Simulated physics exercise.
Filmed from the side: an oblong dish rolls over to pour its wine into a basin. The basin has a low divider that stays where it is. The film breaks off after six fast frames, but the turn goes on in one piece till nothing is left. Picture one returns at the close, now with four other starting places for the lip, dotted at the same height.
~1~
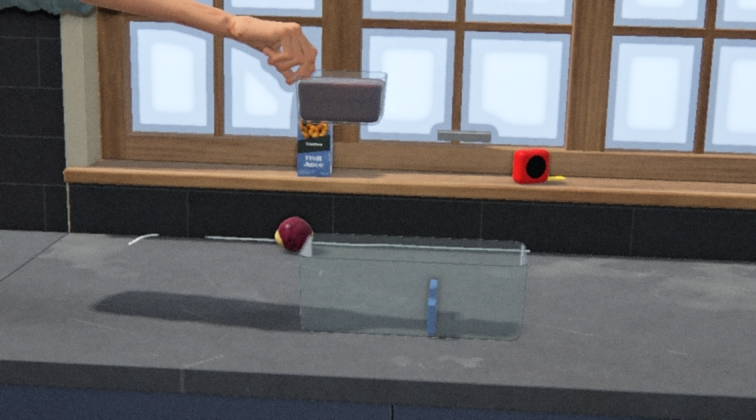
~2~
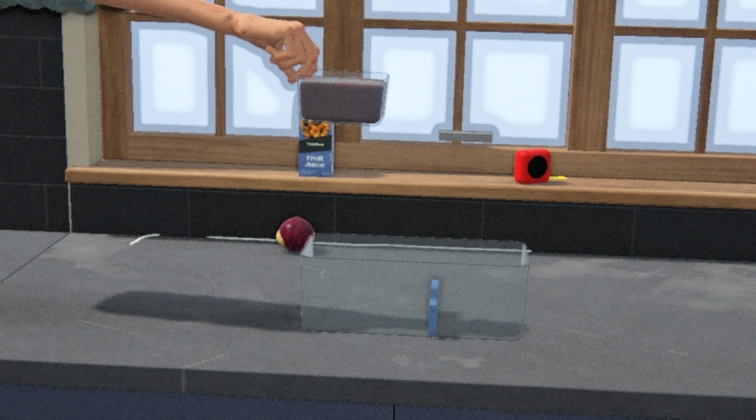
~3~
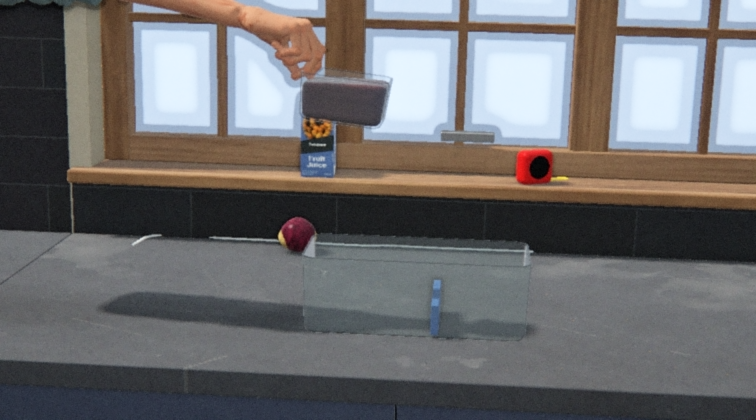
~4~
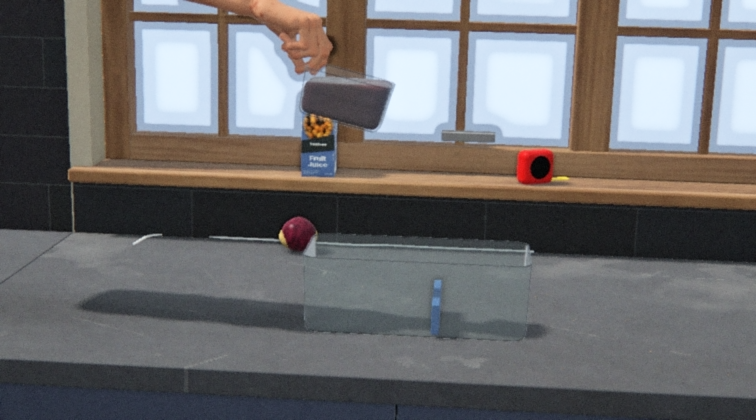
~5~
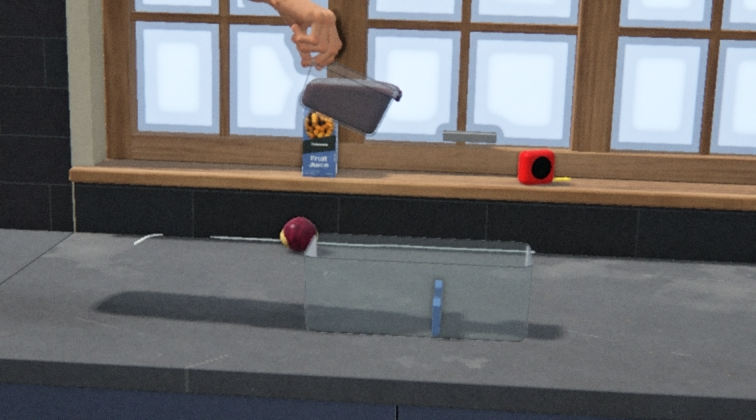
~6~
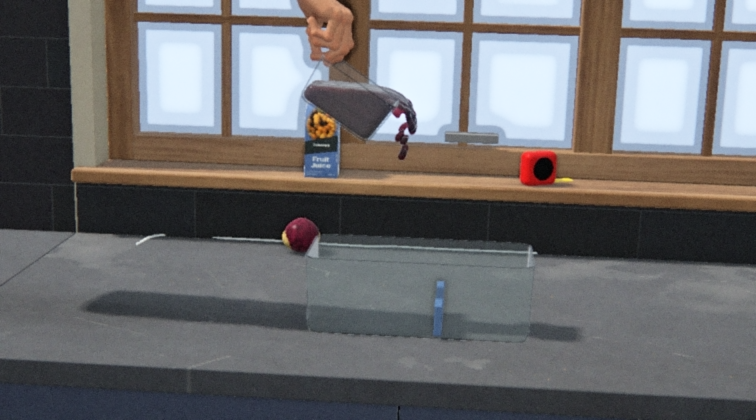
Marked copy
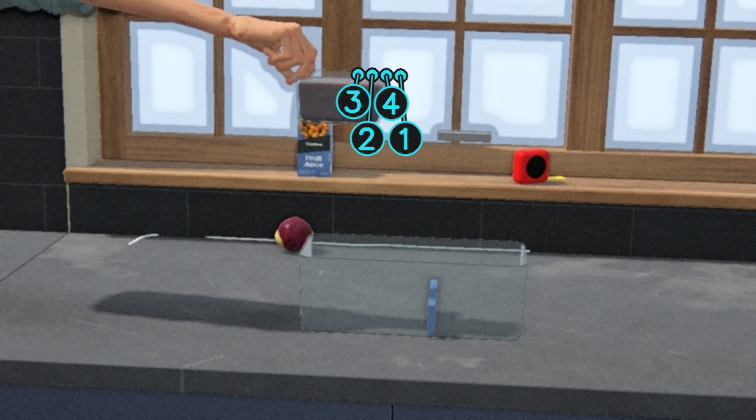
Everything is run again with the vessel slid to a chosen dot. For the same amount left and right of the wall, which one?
2.
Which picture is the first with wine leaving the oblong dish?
Picture 5.
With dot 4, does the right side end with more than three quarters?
No, it does not.
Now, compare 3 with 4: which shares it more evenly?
Dot 4.
In cyan, 1 at (400, 75); 2 at (372, 75); 3 at (358, 74); 4 at (386, 75).
For dot 1, about 25 % ends left of the wall and 73 % right of it; 3 % is lost outside.
For dot 2, about 49 % ends left of the wall and 49 % right of it.
For dot 3, about 84 % ends left of the wall and 13 % right of it.
For dot 4, about 31 % ends left of the wall and 68 % right of it.
